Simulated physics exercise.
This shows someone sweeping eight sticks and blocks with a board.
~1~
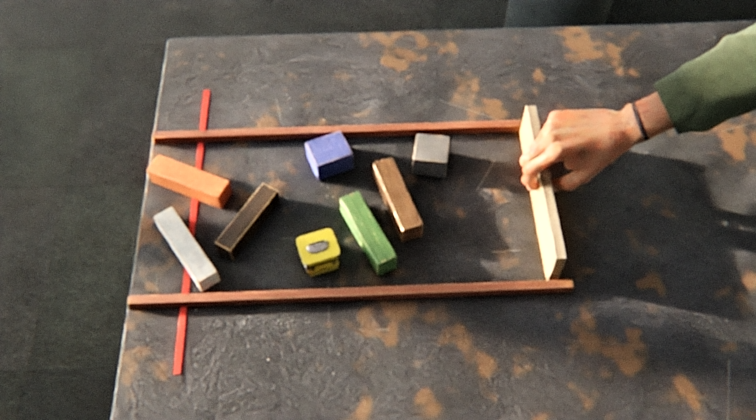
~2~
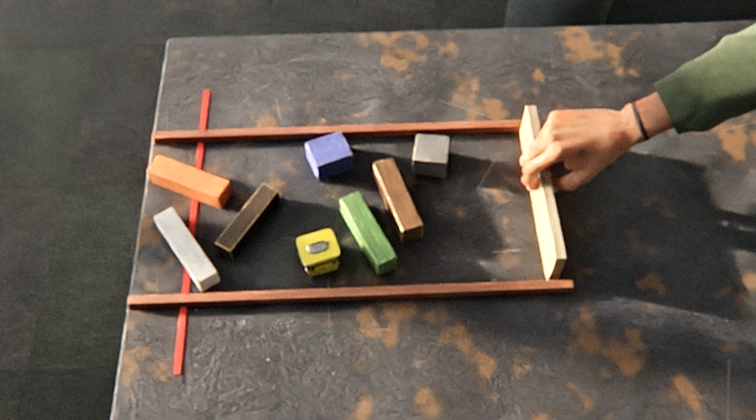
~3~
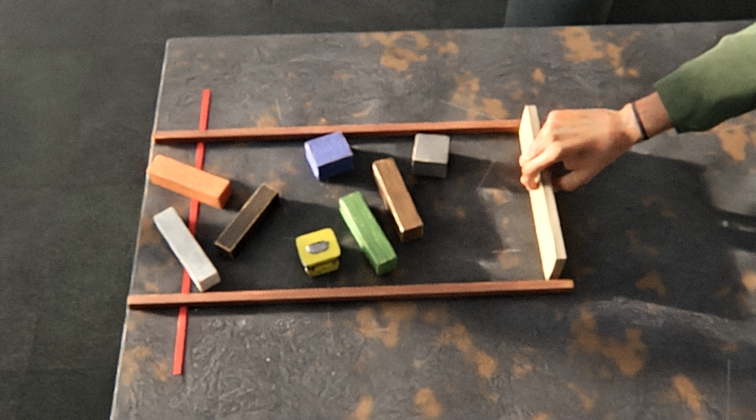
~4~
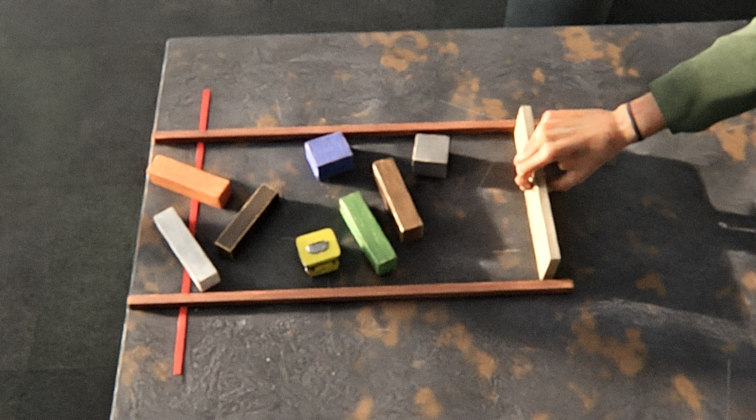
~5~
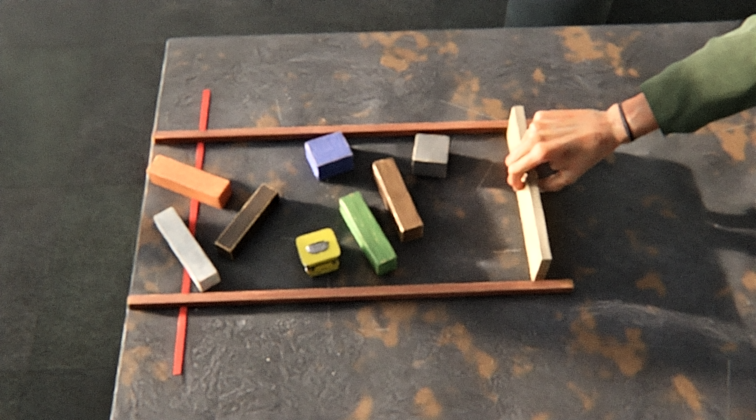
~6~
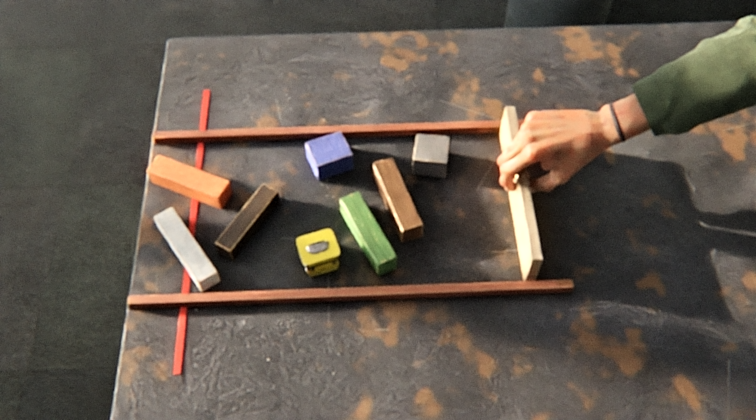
A hand slid a pale wooden board a short way left between two wooden rails on a dark, worn table, while the eight scattered colored blocks and sticks stayed still.
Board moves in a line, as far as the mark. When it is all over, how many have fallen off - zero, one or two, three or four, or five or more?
By then three or four have fallen off.
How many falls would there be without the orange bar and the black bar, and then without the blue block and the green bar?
Counts - first: 2, second: 2.
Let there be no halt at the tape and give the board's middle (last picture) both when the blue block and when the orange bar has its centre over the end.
With the blue block it sits around (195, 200), with the orange bar around (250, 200).
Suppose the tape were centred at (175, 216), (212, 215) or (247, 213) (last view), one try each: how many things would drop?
Down on the floor: 5, 2 and 0.
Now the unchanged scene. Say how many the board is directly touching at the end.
Number in contact with it: 3.
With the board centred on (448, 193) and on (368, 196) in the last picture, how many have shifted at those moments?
The counts are 1 and 5.
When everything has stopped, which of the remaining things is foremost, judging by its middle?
The yellow case.
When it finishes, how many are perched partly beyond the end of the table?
In total, 3 of them.
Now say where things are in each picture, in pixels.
The first frame shows orange bar (190, 181); white bar (187, 248); black bar (248, 222); board (541, 190); tape (193, 215).
The second frame shows white bar (187, 248); grey block (431, 156).
The third frame shows black bar (248, 222); brown bar (397, 199).
The fourth frame shows orange bar (190, 182); yellow case (319, 253).
The fifth frame shows white bar (187, 248); blue block (330, 156).
The sixth frame shows orange bar (190, 182); white bar (187, 248); black bar (248, 222); board (520, 191); tape (193, 215).
Soon after, none off yet; orange bar at rest near (190, 182); white bar at rest near (187, 248); black bar at rest near (248, 222).
In the end, the number that fall off is three or four; gone, blue block, black bar, white bar and orange bar.
